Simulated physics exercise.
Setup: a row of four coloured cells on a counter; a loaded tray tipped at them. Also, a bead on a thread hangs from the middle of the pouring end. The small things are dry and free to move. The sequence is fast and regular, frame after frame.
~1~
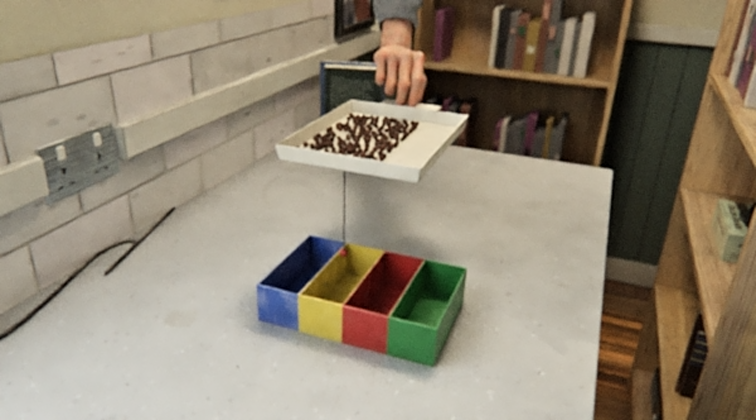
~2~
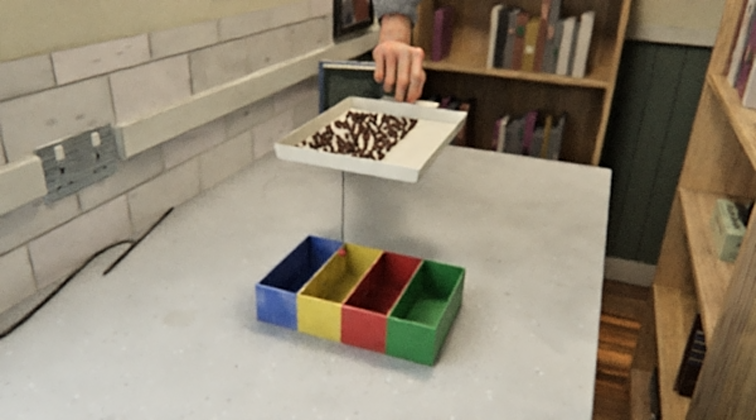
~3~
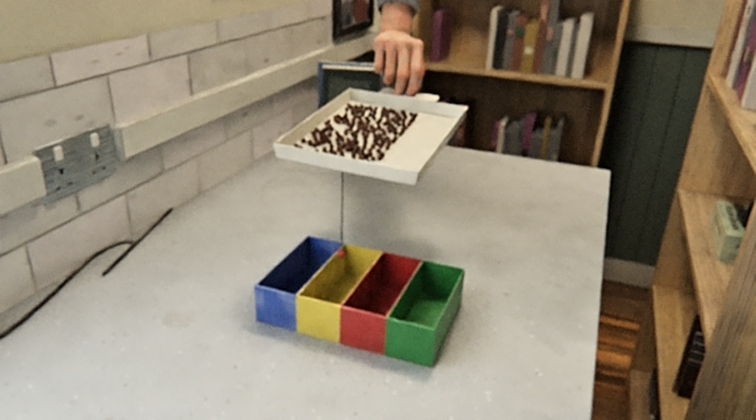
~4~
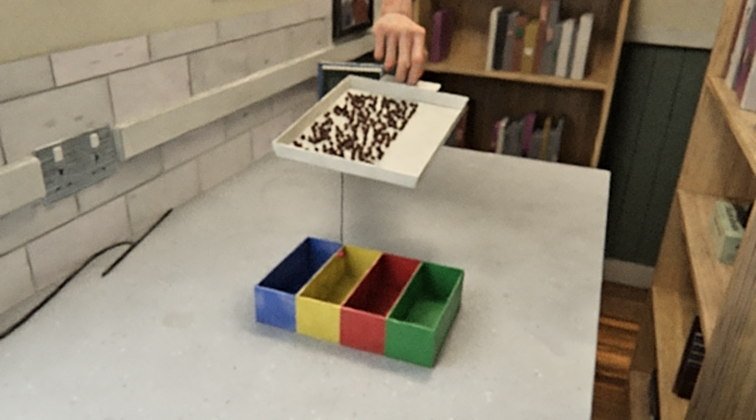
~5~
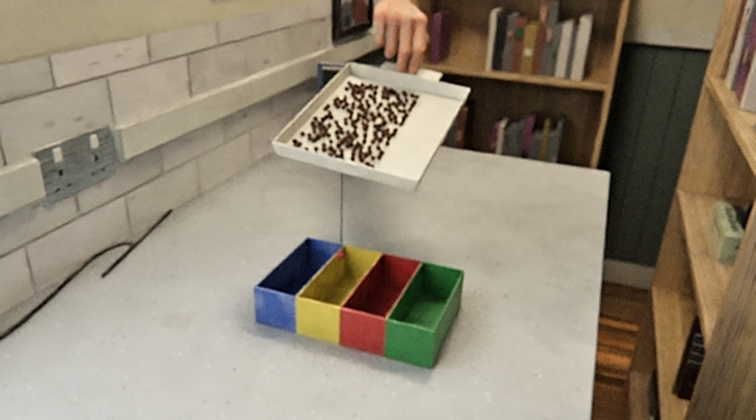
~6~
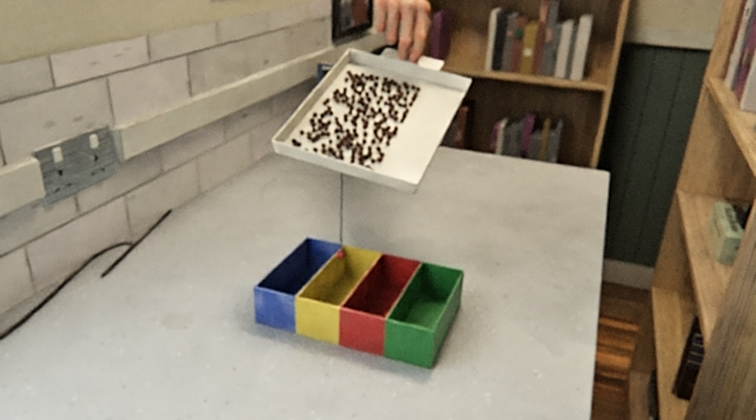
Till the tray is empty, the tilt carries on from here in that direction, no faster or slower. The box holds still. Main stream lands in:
Red.
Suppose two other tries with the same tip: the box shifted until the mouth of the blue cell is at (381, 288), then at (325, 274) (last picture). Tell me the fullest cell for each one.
The first try: The blue cell. The second: The red cell.
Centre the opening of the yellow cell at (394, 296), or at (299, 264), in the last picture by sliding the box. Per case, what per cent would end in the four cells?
In order: 100 percent, then 60 percent.
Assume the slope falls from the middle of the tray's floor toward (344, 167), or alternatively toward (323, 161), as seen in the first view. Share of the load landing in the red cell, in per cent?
Lab note: Try one about 10 %, try two about 0 %.
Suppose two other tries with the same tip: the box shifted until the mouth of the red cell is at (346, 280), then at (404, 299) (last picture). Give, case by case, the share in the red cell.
Close to 10 in a hundred, then close to 60 in a hundred.
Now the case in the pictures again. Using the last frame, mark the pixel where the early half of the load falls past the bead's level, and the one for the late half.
Around (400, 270) first; around (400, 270) second.
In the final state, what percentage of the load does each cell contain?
As percentages, the split is blue cell 0, then yellow cell 10, then red cell 60, and finally green cell 30.
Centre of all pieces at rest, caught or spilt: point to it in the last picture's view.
Once it all stops, the middle lies near (387, 321).
Soon, tray tipped steeply; most on the tray; a stray few in the green cell; a stray few in the red cell; a small part falling or outside the box.
A while on, tray tipped past a quarter turn; about two thirds on the tray; a small part in the red cell; a small part in the green cell; a stray few in the yellow cell; a stray few in the blue cell; a small part falling or outside the box.
Towards the end, tray tipped past a quarter turn; about two thirds in the red cell; about a third in the green cell; a small part in the yellow cell; a stray few in the blue cell; a stray few falling or outside the box.
Finally, tray tipped past a quarter turn; about two thirds in the red cell; about a third in the green cell; a small part in the yellow cell; a stray few in the blue cell; a stray few outside the box.
